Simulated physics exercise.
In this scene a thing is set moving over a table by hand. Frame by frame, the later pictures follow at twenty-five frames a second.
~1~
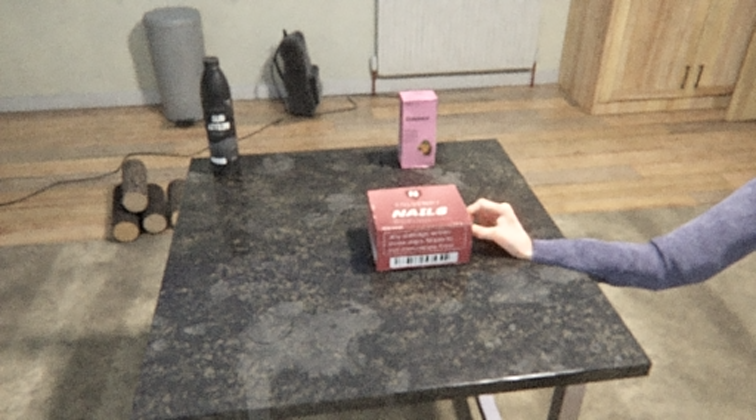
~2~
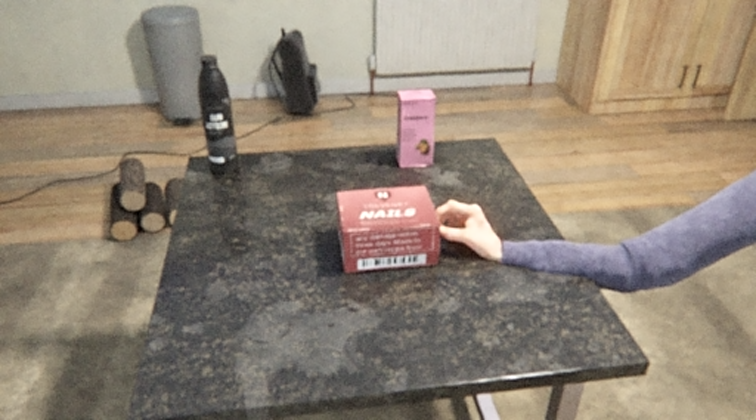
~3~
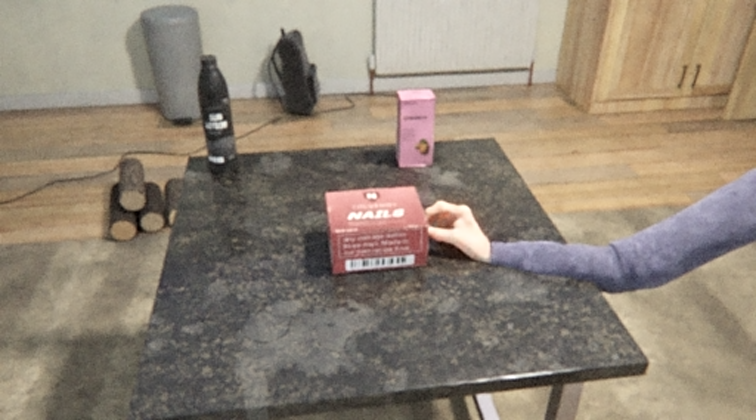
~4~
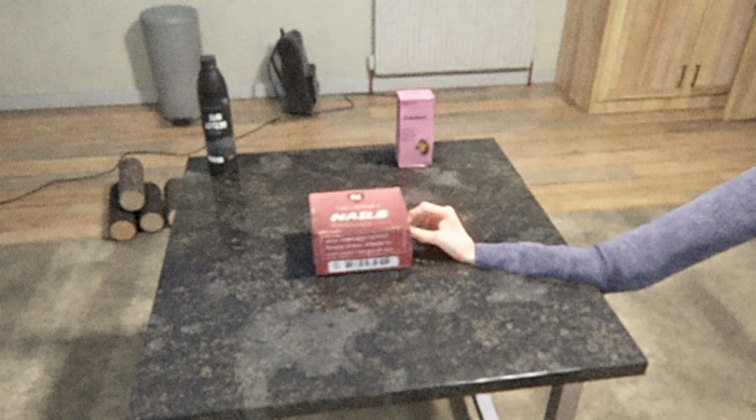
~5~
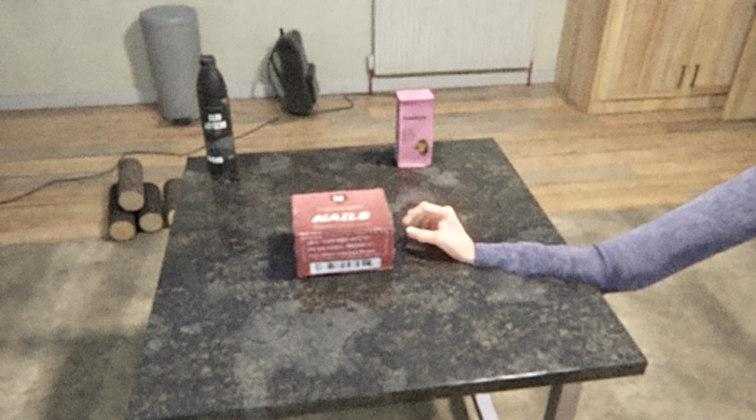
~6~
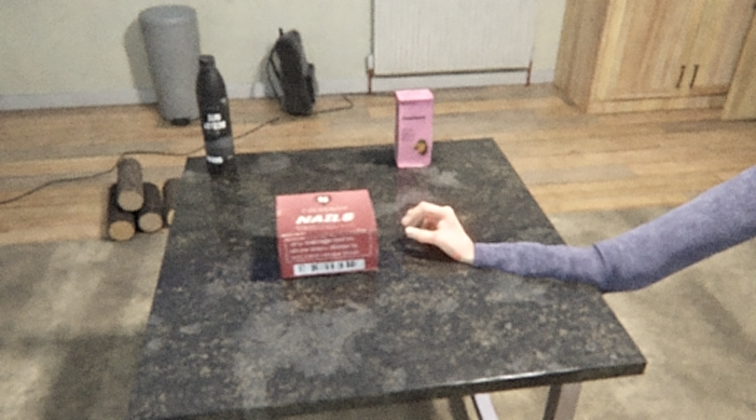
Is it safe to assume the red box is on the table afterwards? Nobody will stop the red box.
It will fail to leave the table.
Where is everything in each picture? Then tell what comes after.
In the first picture, under the hand; red box (417, 226).
In the second picture, under the hand; red box (386, 228).
In the third picture, under the hand; red box (375, 229).
In the fourth picture, red box (359, 230).
In the fifth picture, red box (342, 231) shifted a little.
In the sixth picture, red box (326, 233) shifted a little.
Then, 0.10 s on from there, red box shifted about its own width near (297, 235).
Then, 0.20 s on from there, red box shifted about its own width near (280, 236).
In the end, moved from the start, red box. At the end, from the last picture's camera, red box near (275, 237).
